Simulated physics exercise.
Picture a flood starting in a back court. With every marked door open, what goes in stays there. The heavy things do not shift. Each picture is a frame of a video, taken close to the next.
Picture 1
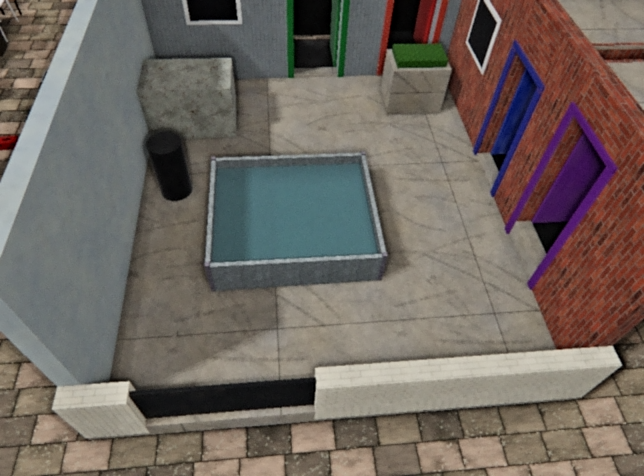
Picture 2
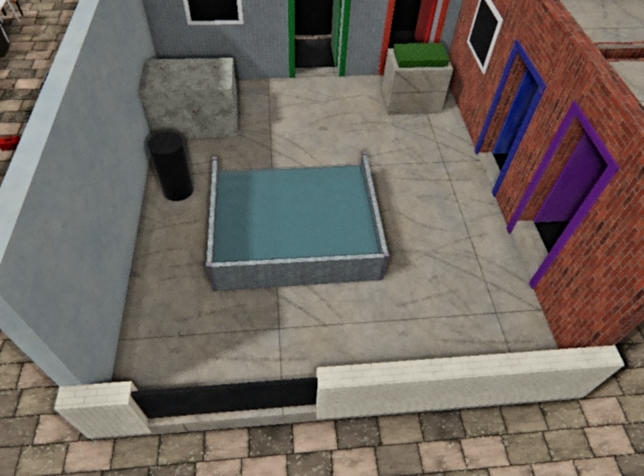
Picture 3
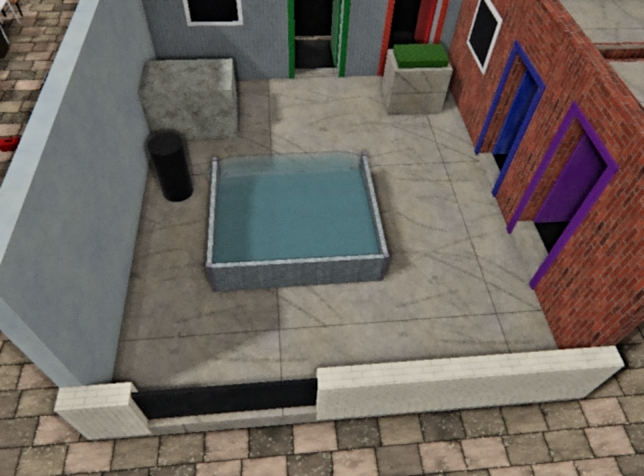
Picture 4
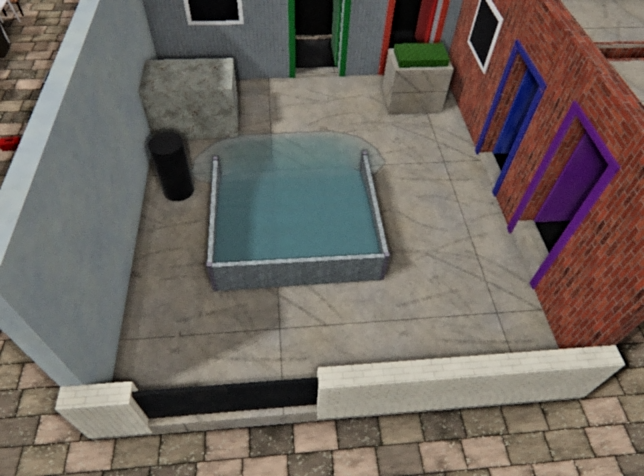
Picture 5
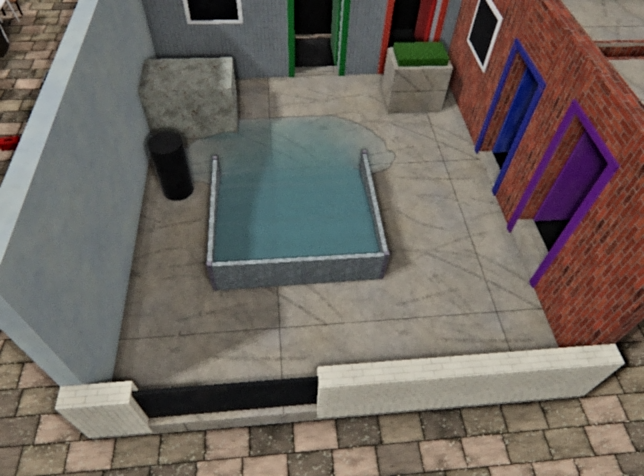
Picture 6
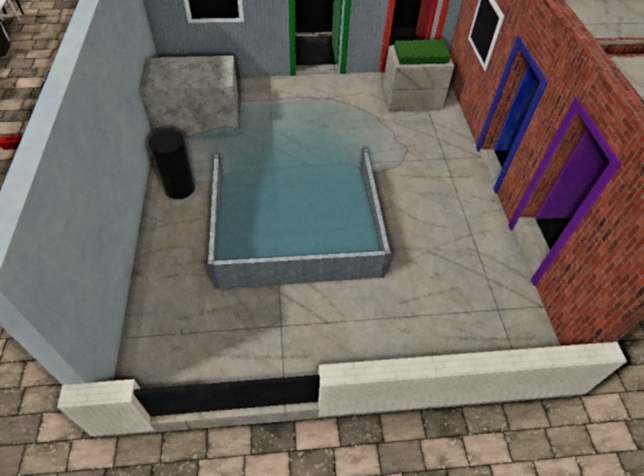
A rectangular tank of blue-green water with low grey walls sits in a paved back court, seen from high above the front. A pale grey wall and black cylinder stand left, a grey block and green-topped planter behind, and a brick wall with blue and purple doorways right. The tank's far wall disappears, and water spreads out in a thin, widening sheet across the paving behind, while the view stays nearly still.
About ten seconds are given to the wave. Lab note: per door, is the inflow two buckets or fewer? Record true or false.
Blue door true; green door false; purple door true; red door true.
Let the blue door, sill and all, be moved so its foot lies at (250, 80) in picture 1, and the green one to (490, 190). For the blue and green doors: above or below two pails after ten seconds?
Note - blue door overshoots, green door undershoots.
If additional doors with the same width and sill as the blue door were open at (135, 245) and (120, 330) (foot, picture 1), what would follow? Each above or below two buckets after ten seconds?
Falls short, then falls short.
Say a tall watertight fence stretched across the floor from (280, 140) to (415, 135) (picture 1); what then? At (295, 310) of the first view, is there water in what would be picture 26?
My call for that point: Left unsoaked.
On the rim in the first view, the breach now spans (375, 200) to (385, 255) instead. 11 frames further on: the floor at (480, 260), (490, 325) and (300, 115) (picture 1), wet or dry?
Taking the points in order: Swamped, swamped and unwetted.
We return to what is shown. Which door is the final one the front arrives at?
That would be the purple one.
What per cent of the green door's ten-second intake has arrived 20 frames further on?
It comes to around 70 percent of the ten-second total.
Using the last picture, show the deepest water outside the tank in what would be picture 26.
I'd point to about (161, 104).
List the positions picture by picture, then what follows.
The first picture shows the water tank at (293, 208) is whole and still.
In the second picture, the front is at a hidden place, out from the gap on the water tank's far side.
In the third picture, the front is at a hidden place, out from the gap on the water tank's far side.
In the fourth picture, water pours out on the water tank's far side and has run to (204, 158).
In the fifth picture, water pours out on the water tank's far side and has run to (201, 139).
In the sixth picture, the front is at (240, 105), out from the gap on the water tank's far side.
A moment on, water covers 30 % of the floor; the blue door not reached, the green door under two buckets in, the purple door not reached, the red door not reached.
Next, water covers 40 % of the floor; the blue door not reached, the green door far over two buckets in, the purple door not reached, the red door wet at the sill, nothing in.
Then, water covers 55 % of the floor; the blue door wet at the sill, nothing in, the green door far over two buckets in, the purple door not reached, the red door wet at the sill, nothing in.
Later, water covers 75 % of the floor; the blue door wet at the sill, nothing in, the green door far over two buckets in, the purple door wet at the sill, nothing in, the red door wet at the sill, nothing in.
In the end, water covers 95 % of the floor; the blue door wet at the sill, nothing in, the green door far over two buckets in, the purple door wet at the sill, nothing in, the red door wet at the sill, nothing in.
